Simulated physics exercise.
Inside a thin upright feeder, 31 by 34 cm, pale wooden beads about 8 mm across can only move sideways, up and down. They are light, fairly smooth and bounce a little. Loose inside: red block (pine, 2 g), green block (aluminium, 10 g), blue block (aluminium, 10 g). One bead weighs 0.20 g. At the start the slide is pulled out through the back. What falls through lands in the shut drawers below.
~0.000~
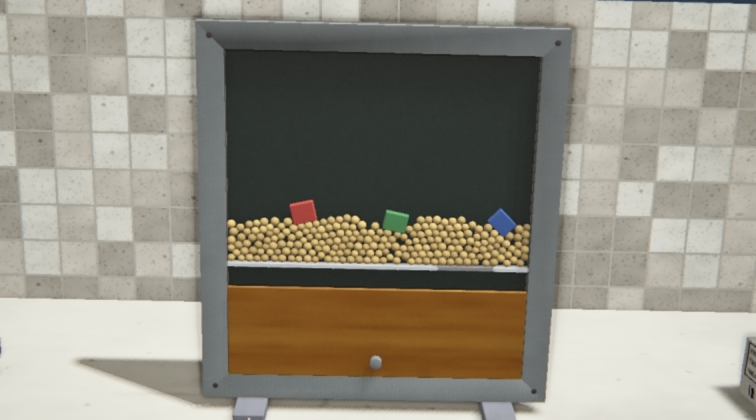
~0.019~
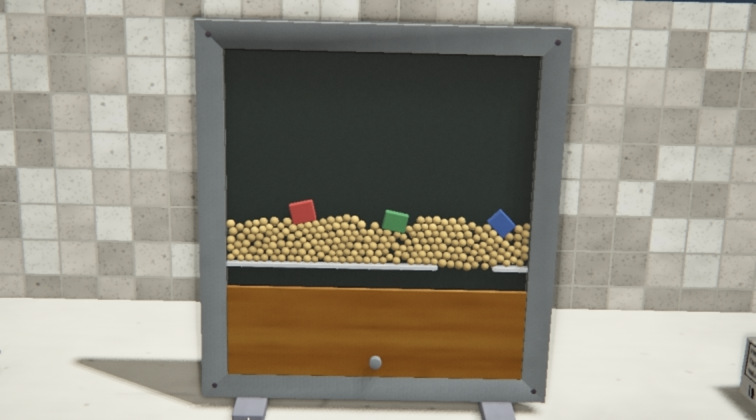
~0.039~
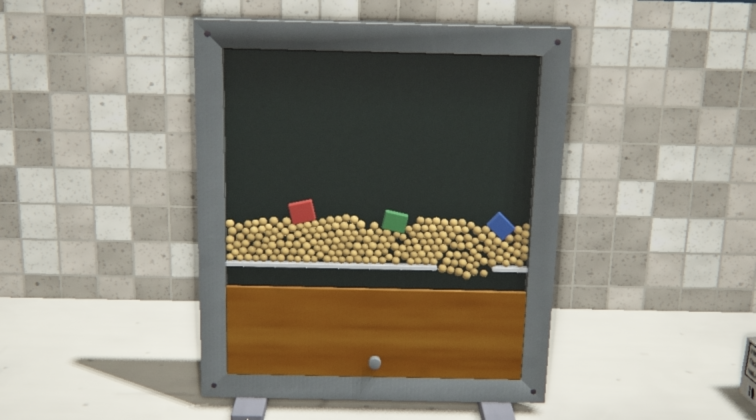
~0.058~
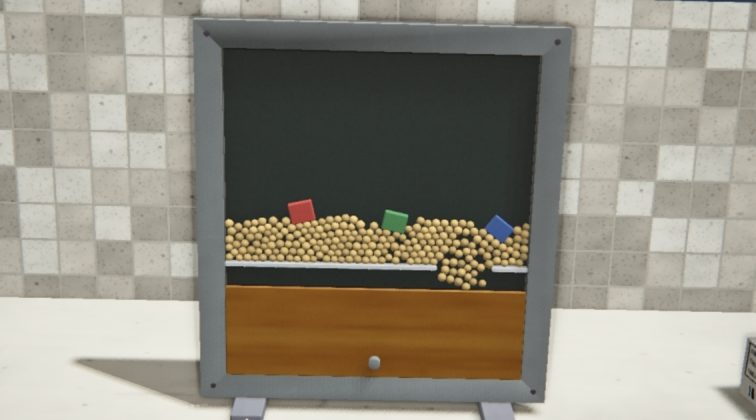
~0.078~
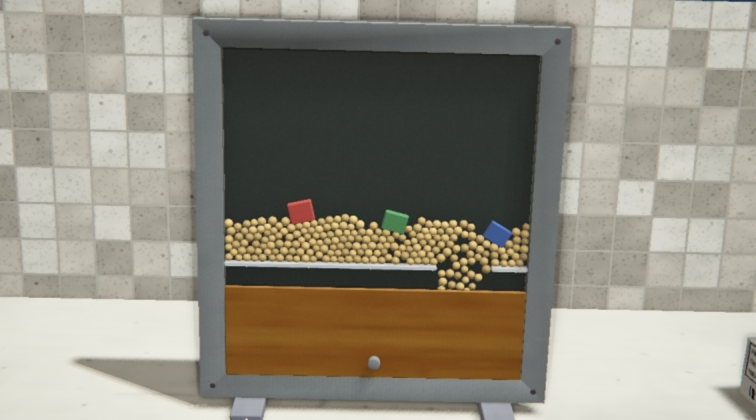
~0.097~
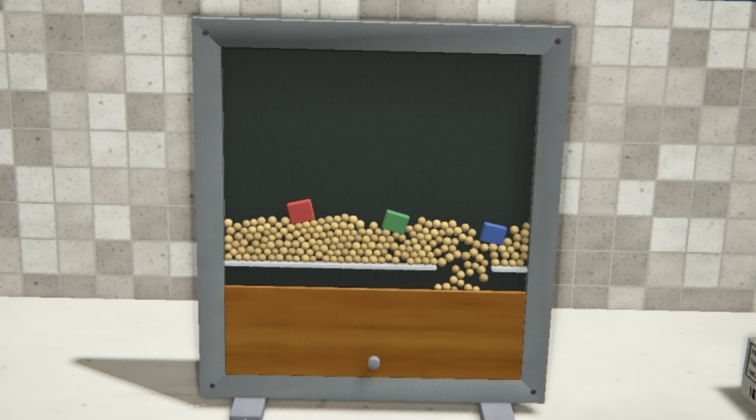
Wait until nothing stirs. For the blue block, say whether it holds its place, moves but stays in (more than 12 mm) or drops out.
Blue block drops out.
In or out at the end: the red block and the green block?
Red block in, green block drops out.
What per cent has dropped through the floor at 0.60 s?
About 35 per cent.
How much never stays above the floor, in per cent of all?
Some 40 per cent.
After 0.25 s, 25 % are out; red block moved 0.0 cm tilted 13°; green block moved 1.8 cm tilted 40°; blue block below the floor.
After 0.60 s, 35 % are out; red block moved 0.0 cm tilted 13°; green block below the floor; blue block below the floor.
After 1.30 s, 40 % are out; red block moved 0.0 cm tilted 13°; green block below the floor; blue block below the floor.
At rest by 1.5 s, 40 % are out; red block moved 0.0 cm tilted 13°; green block below the floor; blue block below the floor.
